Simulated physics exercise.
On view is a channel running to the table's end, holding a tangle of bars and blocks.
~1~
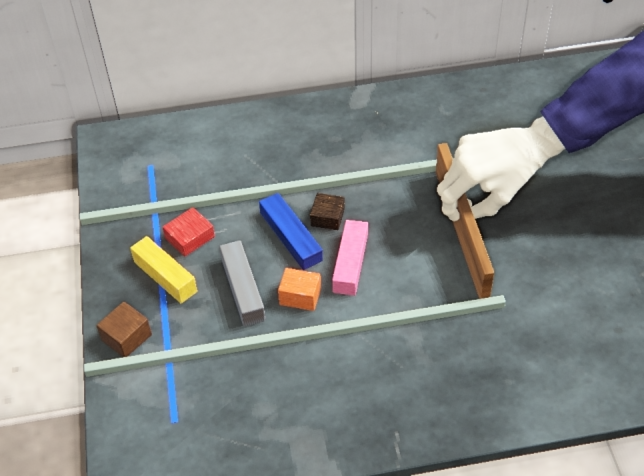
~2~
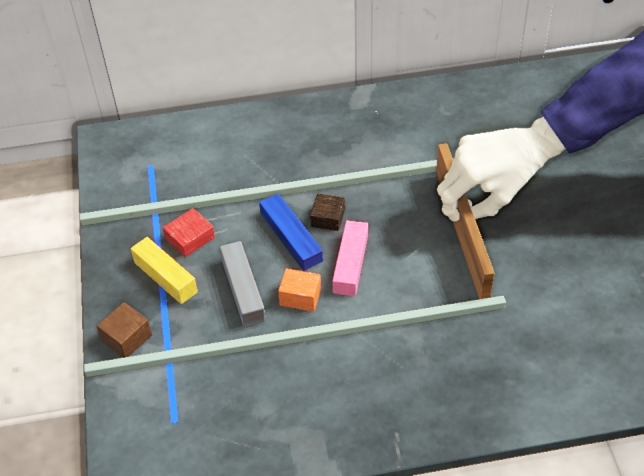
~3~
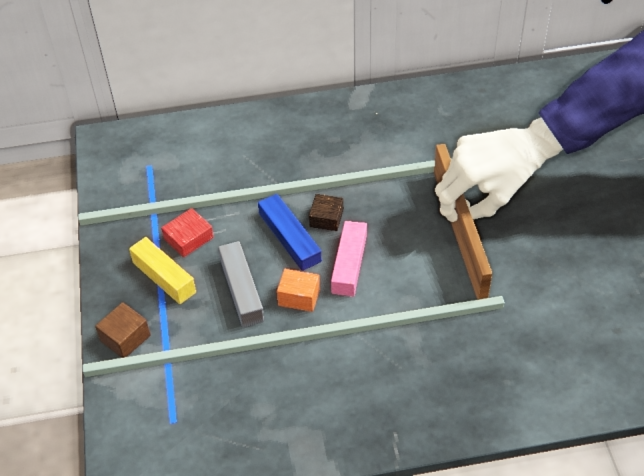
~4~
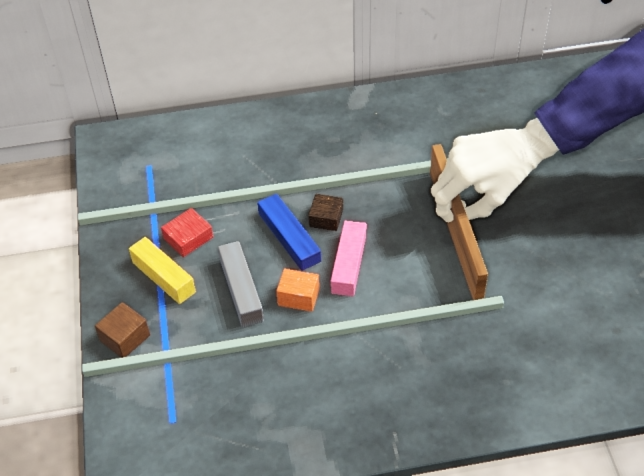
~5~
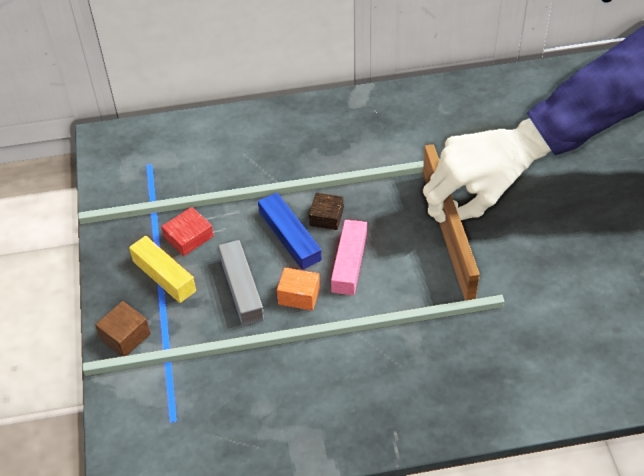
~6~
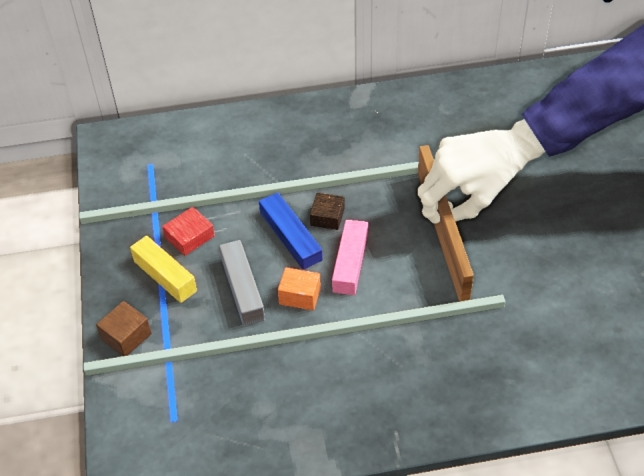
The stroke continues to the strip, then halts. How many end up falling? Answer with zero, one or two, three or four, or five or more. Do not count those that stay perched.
I would say one or two fall.
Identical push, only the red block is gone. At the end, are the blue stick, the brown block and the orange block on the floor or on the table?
Note: Blue stick is on by the end; brown block is off by the end; orange block is on by the end.
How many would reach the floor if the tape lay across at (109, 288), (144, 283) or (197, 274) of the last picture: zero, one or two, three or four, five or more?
In turn: More than four; three to four; zero.
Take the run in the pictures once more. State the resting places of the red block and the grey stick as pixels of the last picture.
(85, 240) and (91, 307), approximately.
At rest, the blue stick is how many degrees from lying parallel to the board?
Roughly 0° out of line.
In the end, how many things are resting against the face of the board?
2 end up touching it.
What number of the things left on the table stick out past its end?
It totals 2.
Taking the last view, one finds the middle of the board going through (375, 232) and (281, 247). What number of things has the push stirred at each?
At that stage 0; at the next, 5.
Early on, none off yet; brown block at rest near (124, 329); yellow bar at rest near (163, 269); red block at rest near (189, 231).
A while later, none off yet; brown block travelled about its own width near (100, 333); yellow bar travelled about its own width near (104, 277); red block travelled well along near (126, 234).
Finally, the number that fall off is one or two; lost, yellow bar and brown block.
